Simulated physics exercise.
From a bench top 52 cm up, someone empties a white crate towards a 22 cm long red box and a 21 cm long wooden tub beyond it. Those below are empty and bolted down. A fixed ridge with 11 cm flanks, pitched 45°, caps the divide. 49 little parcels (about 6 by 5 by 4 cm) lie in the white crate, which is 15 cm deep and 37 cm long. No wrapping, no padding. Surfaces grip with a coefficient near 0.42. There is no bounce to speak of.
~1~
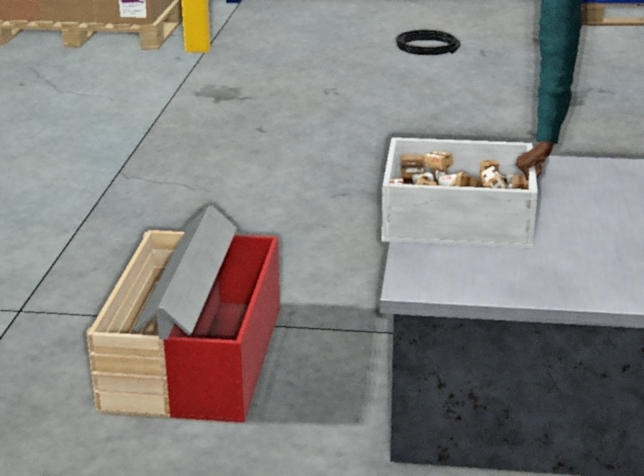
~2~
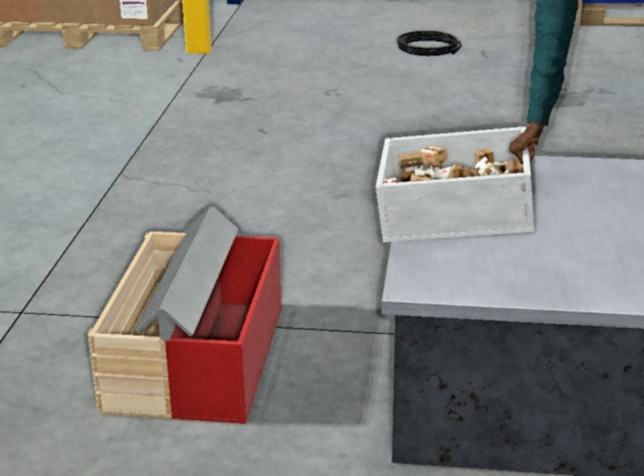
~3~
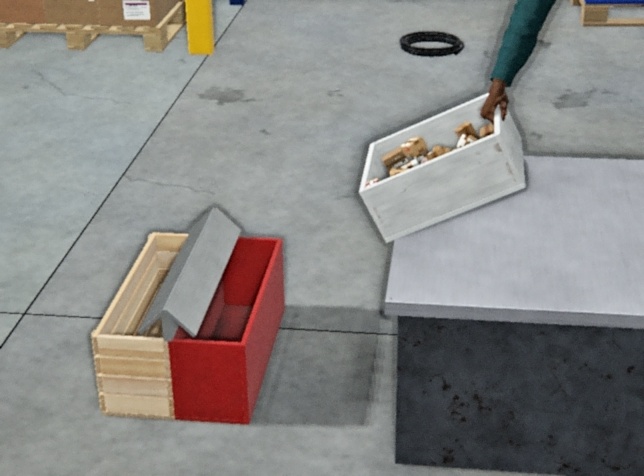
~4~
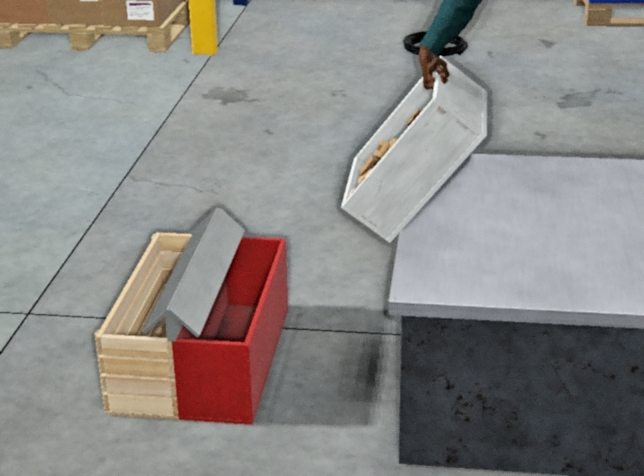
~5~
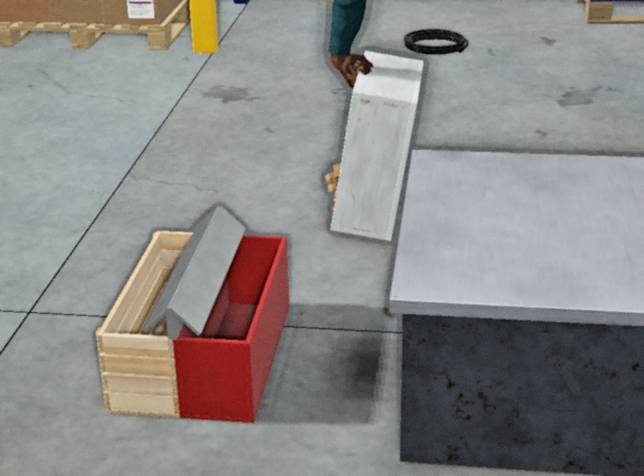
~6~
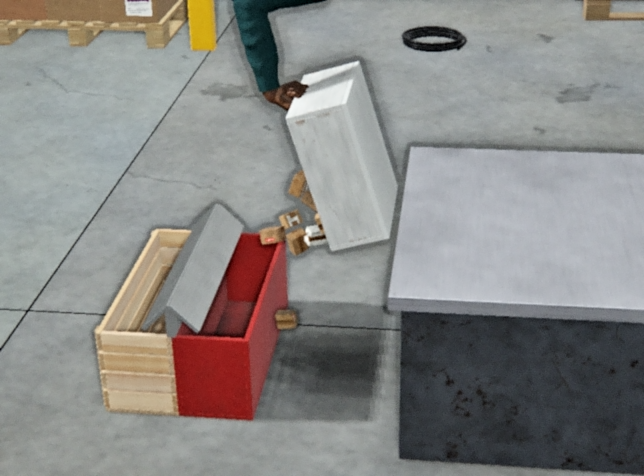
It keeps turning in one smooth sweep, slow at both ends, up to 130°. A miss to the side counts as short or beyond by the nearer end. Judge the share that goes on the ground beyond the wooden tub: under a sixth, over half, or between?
In the end fewer than one in six of them are on the ground beyond the wooden tub.
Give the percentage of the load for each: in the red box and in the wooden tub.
About 10 and 0 per cent.
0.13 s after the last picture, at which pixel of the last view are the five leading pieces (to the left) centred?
At about (266, 293).
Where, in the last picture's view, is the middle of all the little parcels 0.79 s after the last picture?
Near (299, 351).
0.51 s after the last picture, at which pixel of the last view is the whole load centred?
Around (302, 343).
Then, 0.13 s after the last picture, tilt 119°; 36 still in the white crate, 1 in the red box, 2 on the ground short of the red box and 10 in the air.
Then, 0.28 s after the last picture, tilt 128°; 14 still in the white crate, 3 in the red box, 5 on the ground short of the red box and 27 in the air.
Then, 0.51 s after the last picture, tilt 130°; 6 in the red box, 29 on the ground short of the red box and 14 in the air.
Final count (0.79 s after the last picture), 6 in the red box and 43 on the ground short of the red box. Asked share, 0 of 49, 0 per cent.
